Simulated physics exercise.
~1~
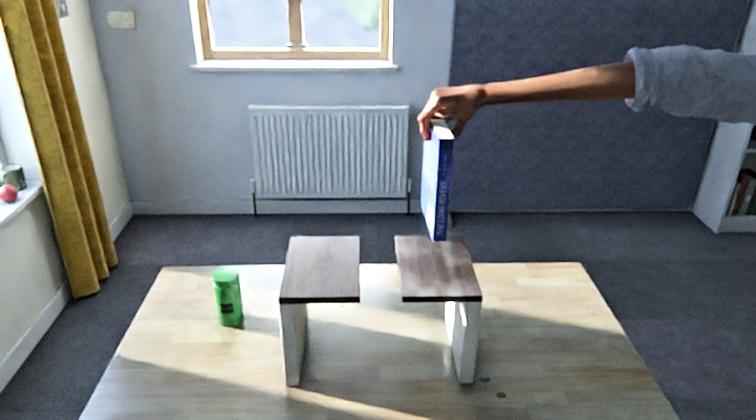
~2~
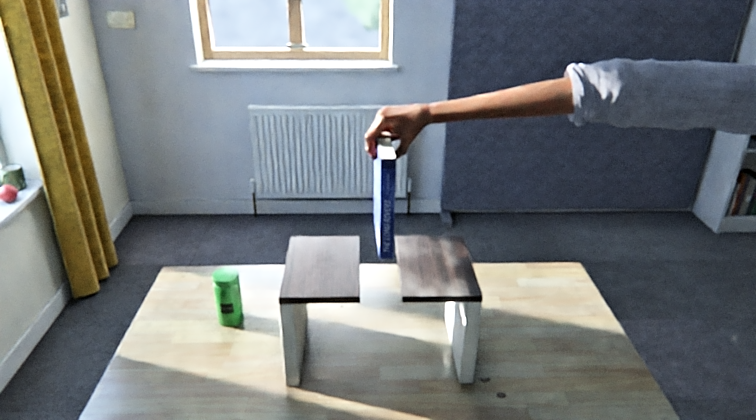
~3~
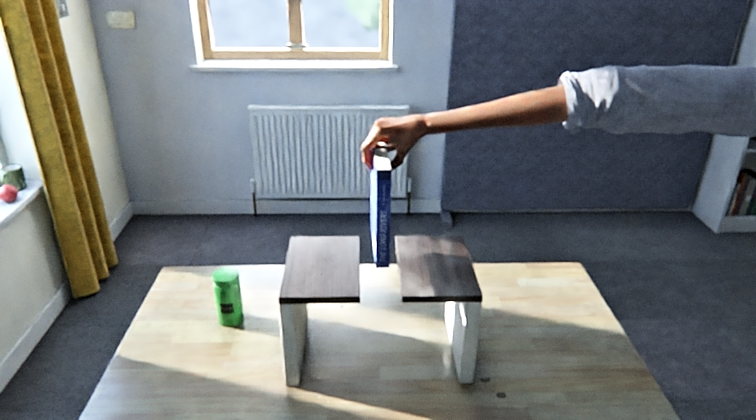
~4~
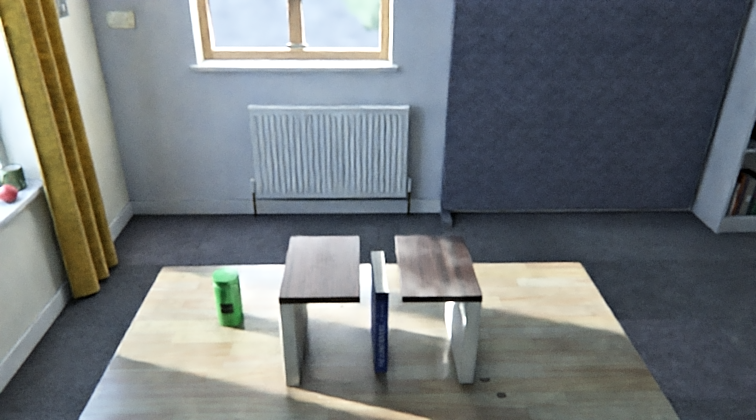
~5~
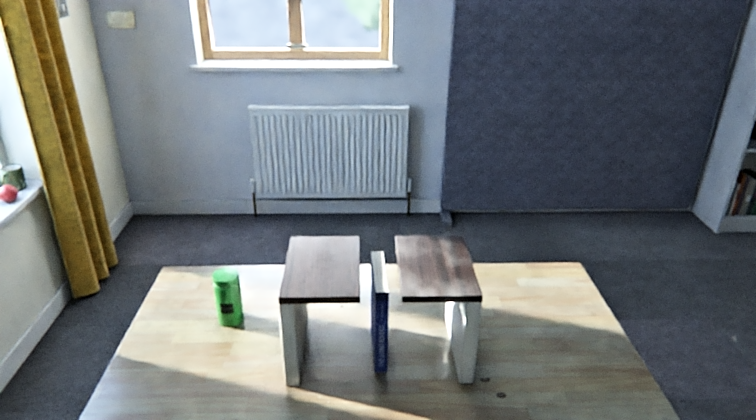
On a wooden table in a sunlit room, a hand moves a blue book left over a gapped stand beside a green jar, then lowers it towards the opening; finally the hand is gone and the book stands upright on the table between the stand's two halves.
